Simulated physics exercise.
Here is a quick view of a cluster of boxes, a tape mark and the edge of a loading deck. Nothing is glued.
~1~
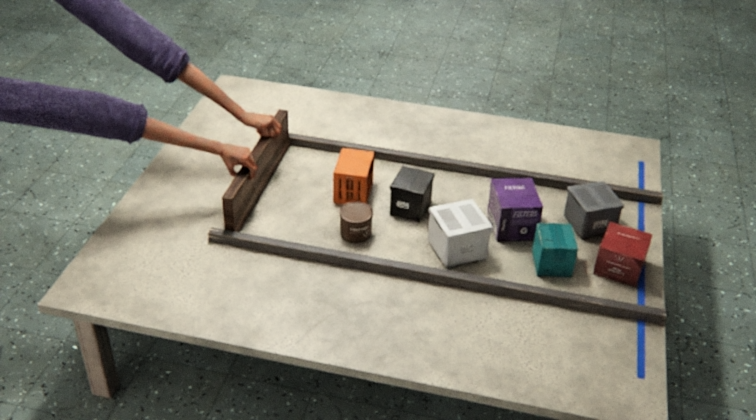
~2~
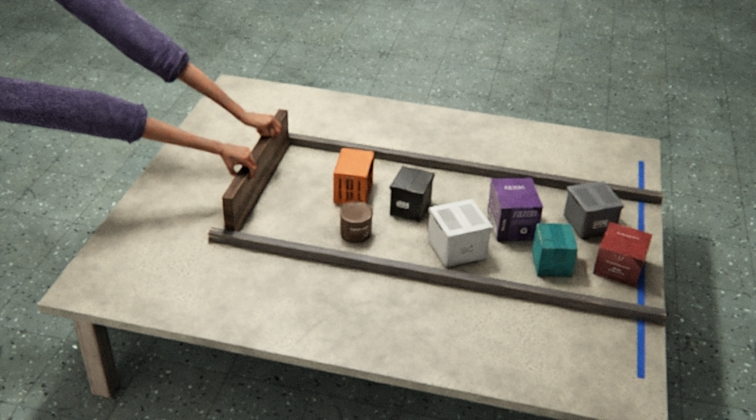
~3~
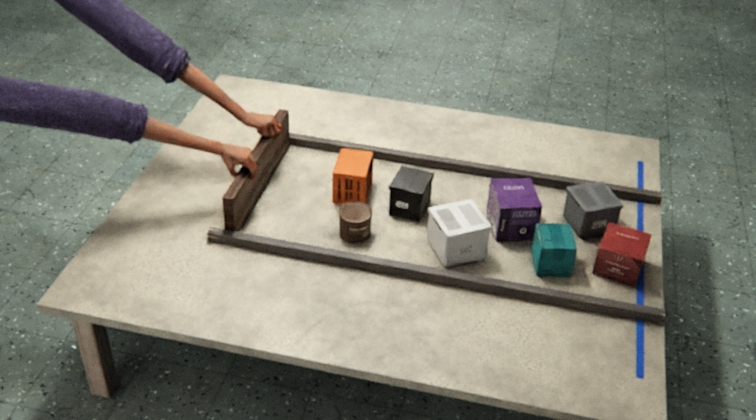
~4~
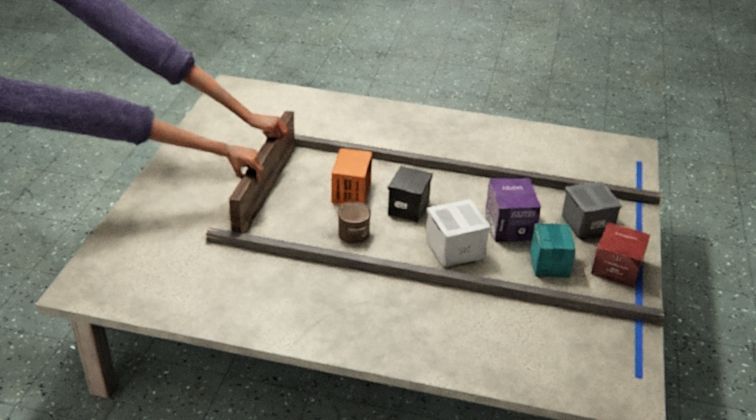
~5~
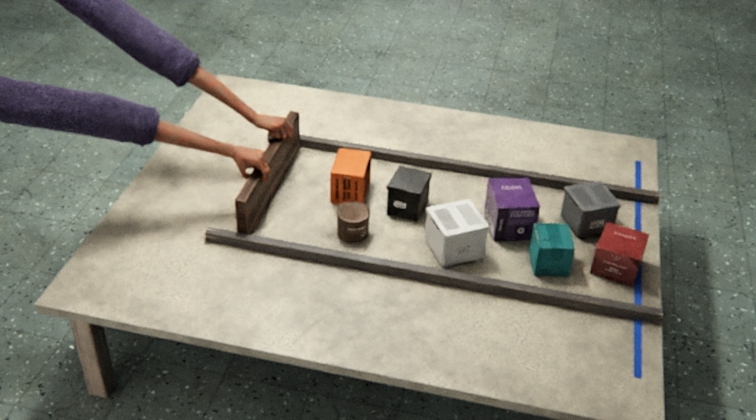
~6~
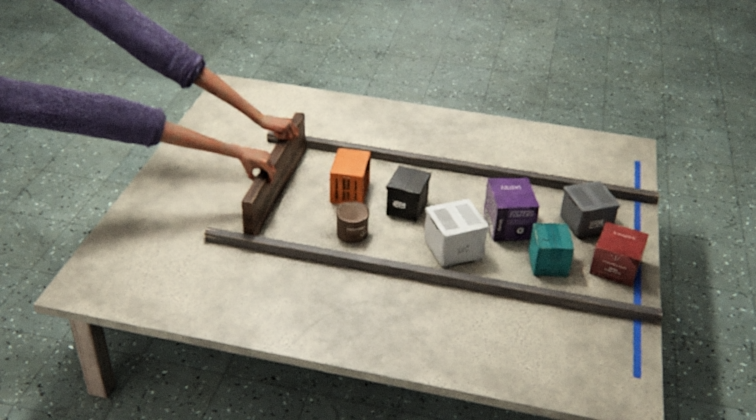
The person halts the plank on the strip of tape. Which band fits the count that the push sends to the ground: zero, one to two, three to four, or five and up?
The band is five and up.
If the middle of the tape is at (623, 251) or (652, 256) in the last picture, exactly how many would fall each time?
Tallies: 6, 8.
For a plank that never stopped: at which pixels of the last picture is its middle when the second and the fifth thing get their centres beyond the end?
At (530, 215) for the second, at (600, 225) for the fifth.
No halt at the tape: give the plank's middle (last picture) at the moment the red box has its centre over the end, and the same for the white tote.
Near (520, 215) in the first case, near (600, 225) in the other.
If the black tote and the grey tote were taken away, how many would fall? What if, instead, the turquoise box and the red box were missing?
4, then 4.
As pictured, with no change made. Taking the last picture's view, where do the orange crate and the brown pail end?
In order, first (659, 229), then (657, 272).
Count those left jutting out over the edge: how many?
It totals 2.
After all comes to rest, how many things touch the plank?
In contact: 2.
Soon after, none off yet; red box at rest near (619, 254); grey tote at rest near (589, 210); turquoise box at rest near (551, 250).
After that, none off yet; red box displaced about its own width near (652, 259); grey tote displaced about its own width near (645, 214); turquoise box displaced about its own width near (608, 262).
In the end, the number that fall off is five or more; gone, black tote, white tote, purple box, turquoise box, grey tote and red box.
